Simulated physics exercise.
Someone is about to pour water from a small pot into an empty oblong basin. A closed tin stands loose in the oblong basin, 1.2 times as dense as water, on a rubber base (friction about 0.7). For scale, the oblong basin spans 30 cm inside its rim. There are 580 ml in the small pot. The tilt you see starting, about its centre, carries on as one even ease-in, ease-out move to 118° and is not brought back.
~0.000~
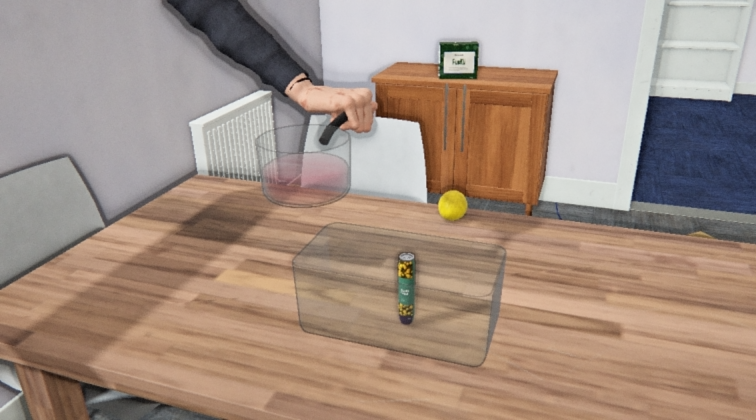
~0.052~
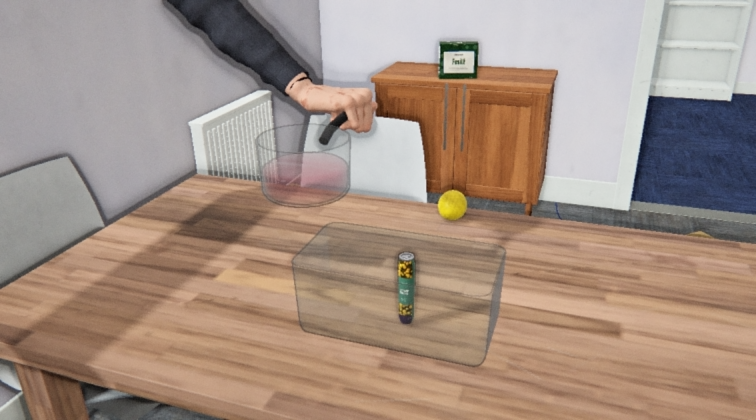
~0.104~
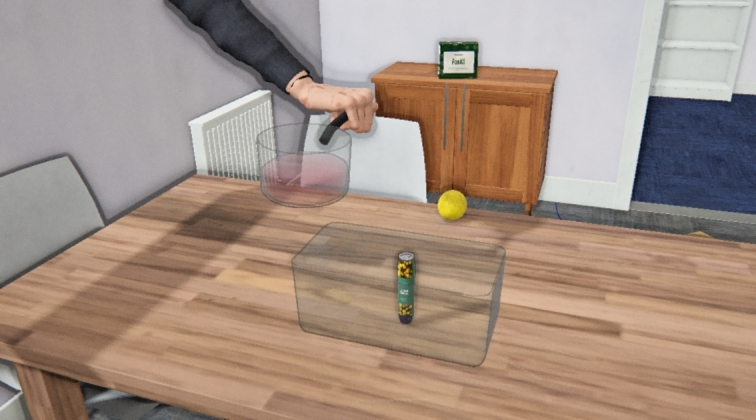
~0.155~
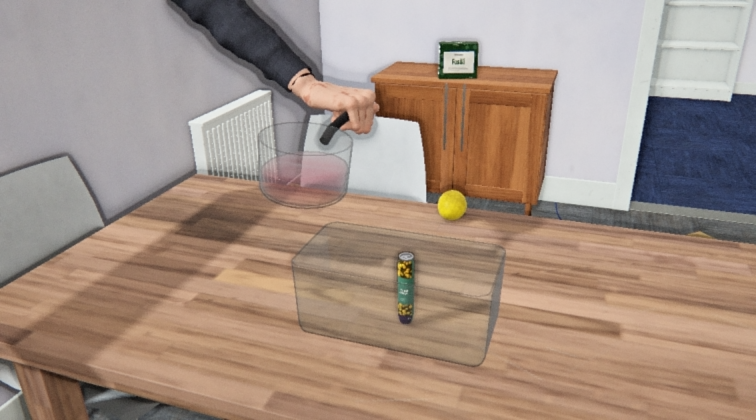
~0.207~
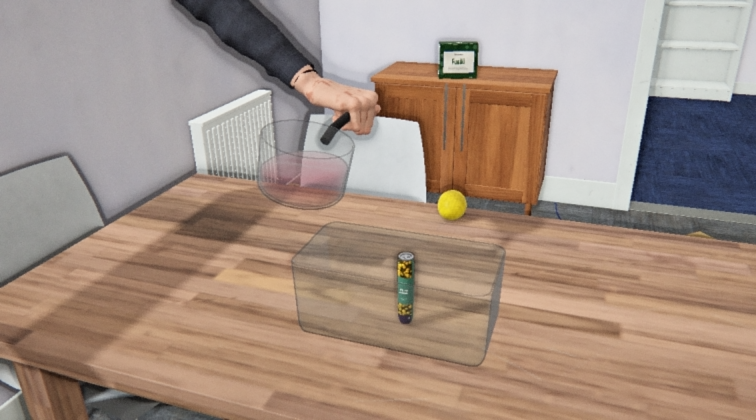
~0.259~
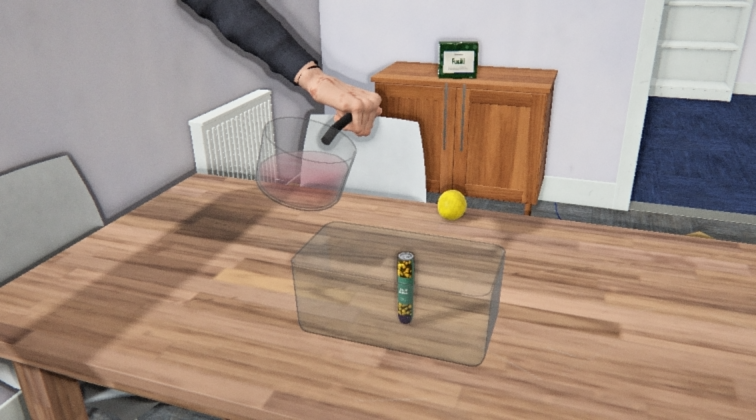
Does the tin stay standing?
It stays up.
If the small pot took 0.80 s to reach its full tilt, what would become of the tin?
Then it remains upright.
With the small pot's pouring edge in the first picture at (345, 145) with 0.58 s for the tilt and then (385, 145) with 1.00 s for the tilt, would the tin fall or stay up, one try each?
First it remains upright; then it goes over.
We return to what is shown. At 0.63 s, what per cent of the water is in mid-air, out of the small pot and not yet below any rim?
Near 32 in a hundred.
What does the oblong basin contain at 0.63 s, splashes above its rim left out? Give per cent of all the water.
Near 6 in a hundred.
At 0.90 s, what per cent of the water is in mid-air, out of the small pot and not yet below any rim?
About 10 per cent.
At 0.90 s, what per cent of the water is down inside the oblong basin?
Near 80 in a hundred.
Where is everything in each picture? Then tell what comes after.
Tilt 0°; pouring edge (346, 143); surface from (269, 161) to (347, 169); the oblong basin's rim runs from (311, 243) to (499, 272); the tin's top is at (407, 260), in the first frame.
Tilt 1°; pouring edge (346, 144); surface from (269, 160) to (347, 169), in the second frame.
Tilt 3°; pouring edge (347, 146); surface from (268, 160) to (347, 169), in the third frame.
Tilt 7°; pouring edge (349, 149); surface from (268, 160) to (346, 169), in the fourth frame.
Tilt 12°; pouring edge (350, 153); surface from (267, 159) to (347, 169), in the fifth frame.
Tilt 18°; pouring edge (352, 159); surface from (265, 158) to (347, 170), in the sixth frame.
After 0.63 s the tilt is 83° and 61 per cent is still to pour; the tin stands where it began.
After 0.90 s the tilt is 115° and 9 per cent is still to pour; the tin stands where it began.
After 1.19 s the tilt is 118° and 0 per cent is still to pour; the tin stands where it began.
After 1.50 s the tilt is 118° and 0 per cent is still to pour; the tin stands where it began.
In the end the tin stands where it began.
